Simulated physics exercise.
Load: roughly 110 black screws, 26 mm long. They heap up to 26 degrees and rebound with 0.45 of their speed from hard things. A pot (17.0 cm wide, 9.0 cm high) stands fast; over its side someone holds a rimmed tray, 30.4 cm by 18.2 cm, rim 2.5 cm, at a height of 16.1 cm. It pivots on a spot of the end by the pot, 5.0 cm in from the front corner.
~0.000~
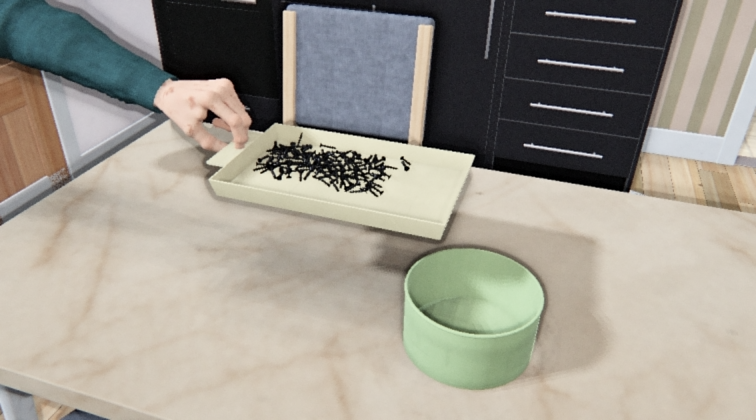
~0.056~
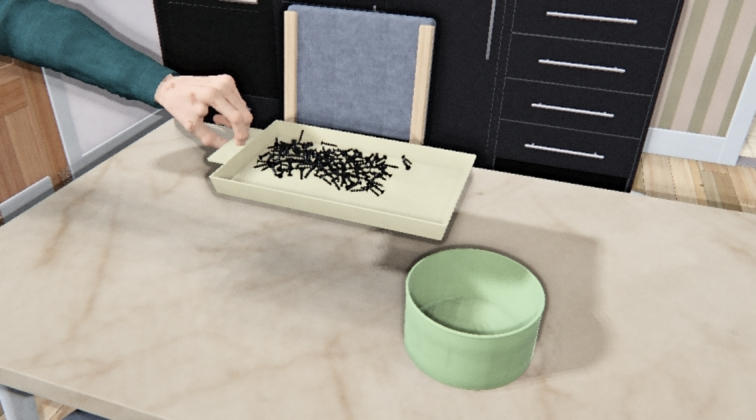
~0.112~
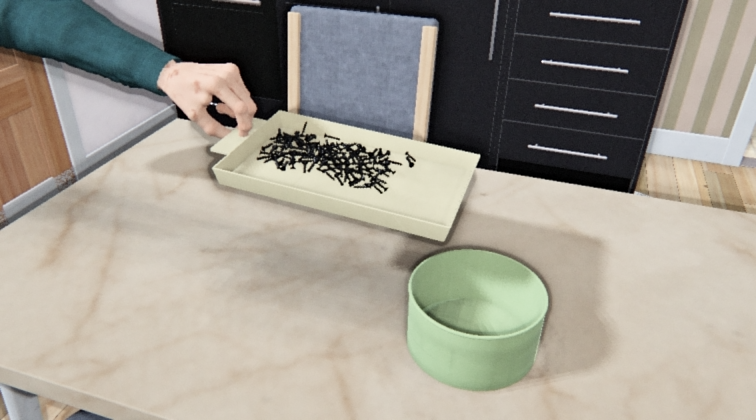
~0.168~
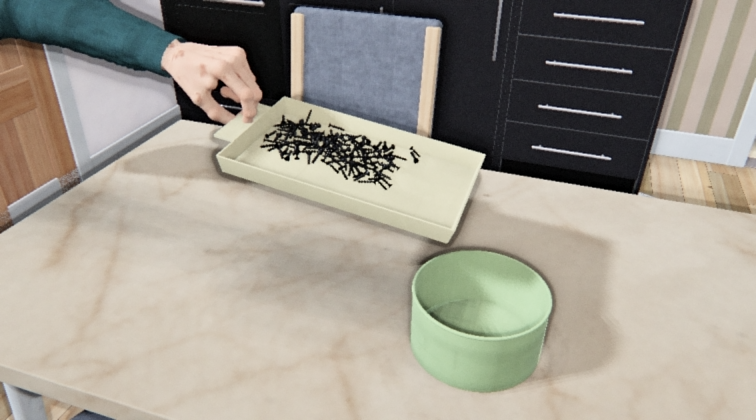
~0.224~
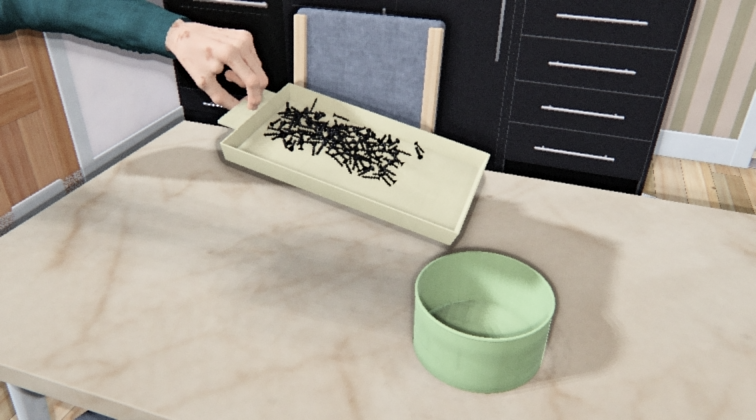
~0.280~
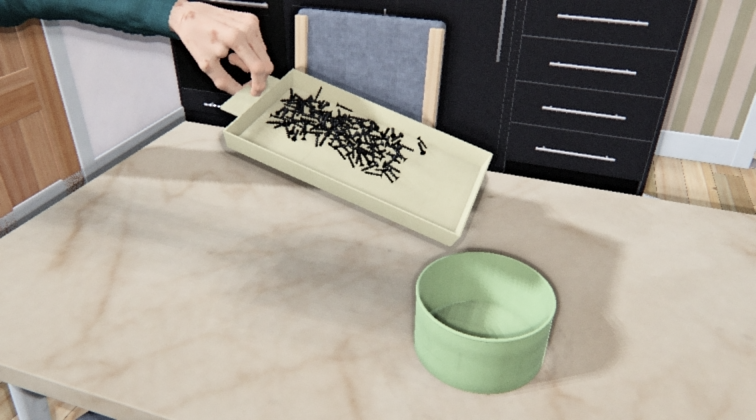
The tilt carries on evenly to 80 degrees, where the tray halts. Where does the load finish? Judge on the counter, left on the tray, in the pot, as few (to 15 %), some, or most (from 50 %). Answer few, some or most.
Counter few, tray some, pot most.
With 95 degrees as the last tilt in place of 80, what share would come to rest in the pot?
It would be near 95 per cent.
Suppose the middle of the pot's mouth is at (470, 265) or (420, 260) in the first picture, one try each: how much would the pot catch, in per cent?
About 55 and 25 per cent.
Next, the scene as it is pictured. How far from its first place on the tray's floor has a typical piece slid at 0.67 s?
About 11 cm.
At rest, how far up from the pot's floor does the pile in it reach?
Roughly 1.5 cm.
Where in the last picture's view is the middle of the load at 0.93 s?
Near (475, 231).
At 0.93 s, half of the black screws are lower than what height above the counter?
Roughly 16 cm.
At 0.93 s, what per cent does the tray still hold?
About 65 per cent.
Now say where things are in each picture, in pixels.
In the first picture, tray tilt 0 degrees, front corners at (215, 178) and (441, 222); middle of the pieces at (323, 165); pot at (474, 288).
In the second picture, tray tilt 1 degrees, front corners at (216, 176) and (442, 222); middle of the pieces at (324, 163).
In the third picture, tray tilt 4 degrees, front corners at (219, 167) and (446, 224), lowest corner right front; middle of the pieces at (328, 157).
In the fourth picture, tray tilt 8 degrees, front corners at (222, 155) and (451, 227), lowest corner right front; middle of the pieces at (332, 148).
In the fifth picture, tray tilt 13 degrees, front corners at (227, 143) and (455, 229), lowest corner right front; middle of the pieces at (337, 140).
In the sixth picture, tray tilt 17 degrees, front corners at (229, 131) and (457, 231), lowest corner right front; middle of the pieces at (340, 132); pot at (485, 292). Its pace works out near 80 degrees a second.
Then, at 0.67 s, tilt 48 degrees; the tray holds 100 %, the pot 0 %.
Then, at 0.93 s, tilt 68 degrees; the tray holds 65 %, the pot 20 %.
After 1.29 s, tilt 80 degrees; the tray holds 35 %, the pot 65 %.
By 2.4 s all is still; counter 5 %, tray 25 %, pot 70 %.
